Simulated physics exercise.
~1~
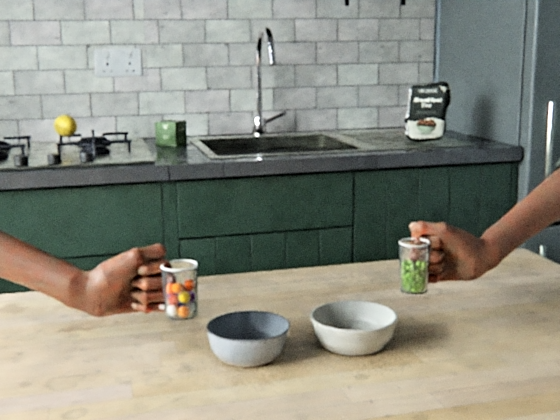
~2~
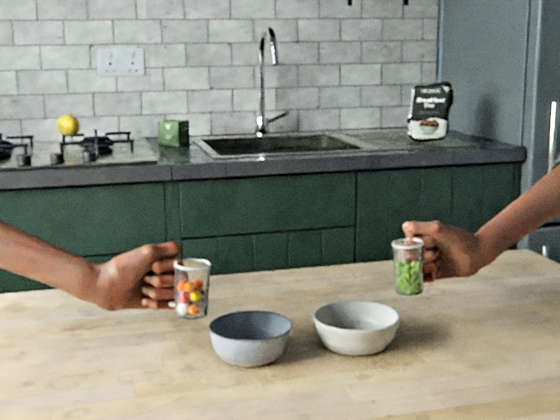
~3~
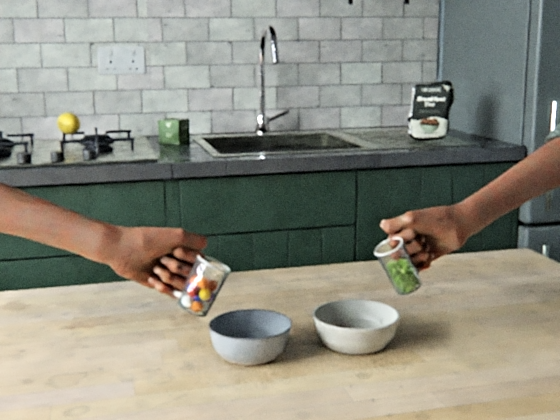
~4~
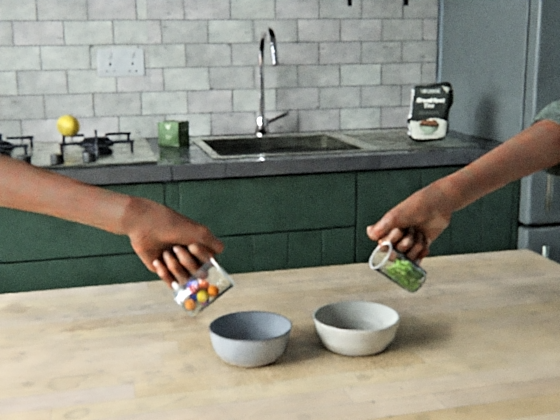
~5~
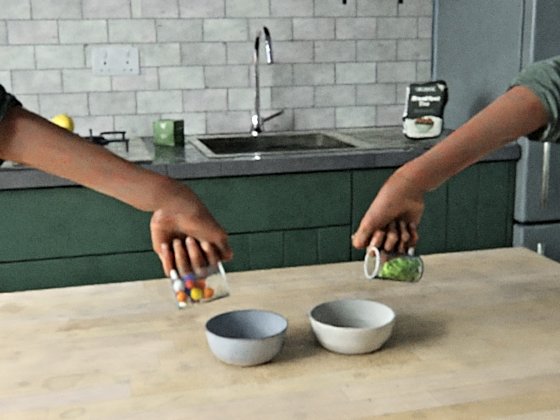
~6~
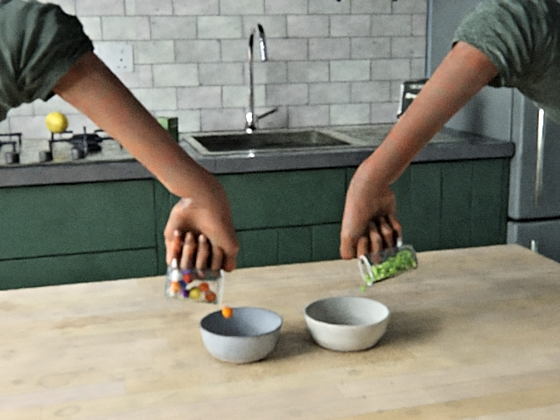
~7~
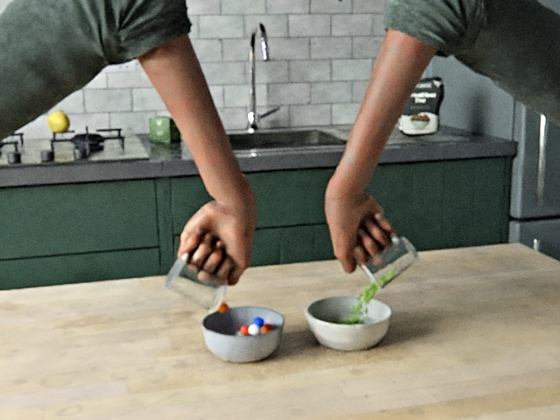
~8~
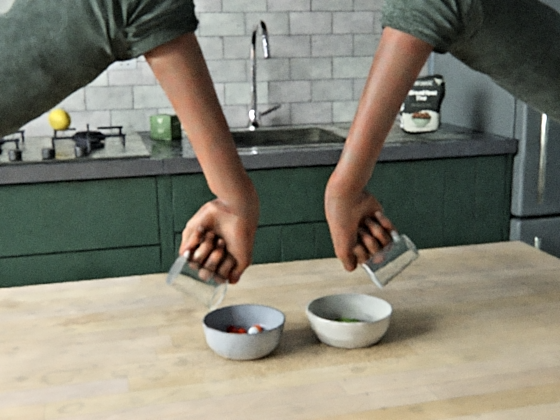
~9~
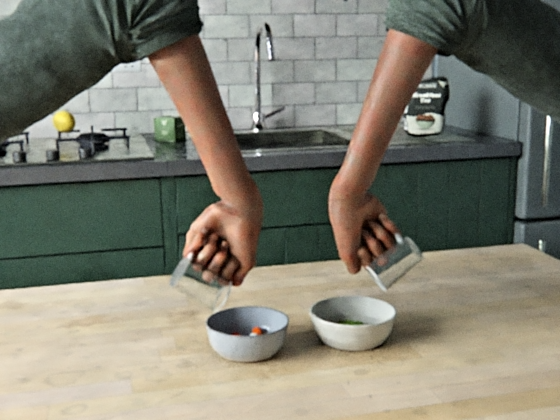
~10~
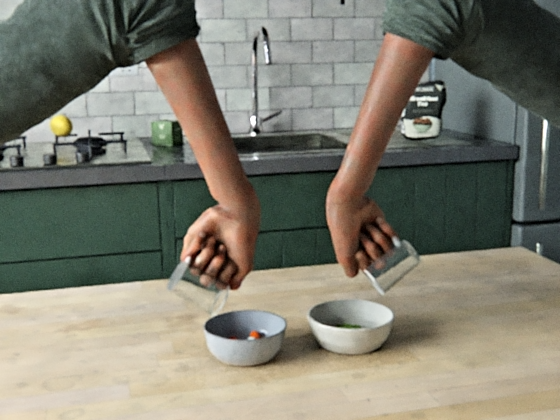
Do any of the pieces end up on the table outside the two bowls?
No, the colourful balls all land in the left bowl and the green pieces all land in the right one.
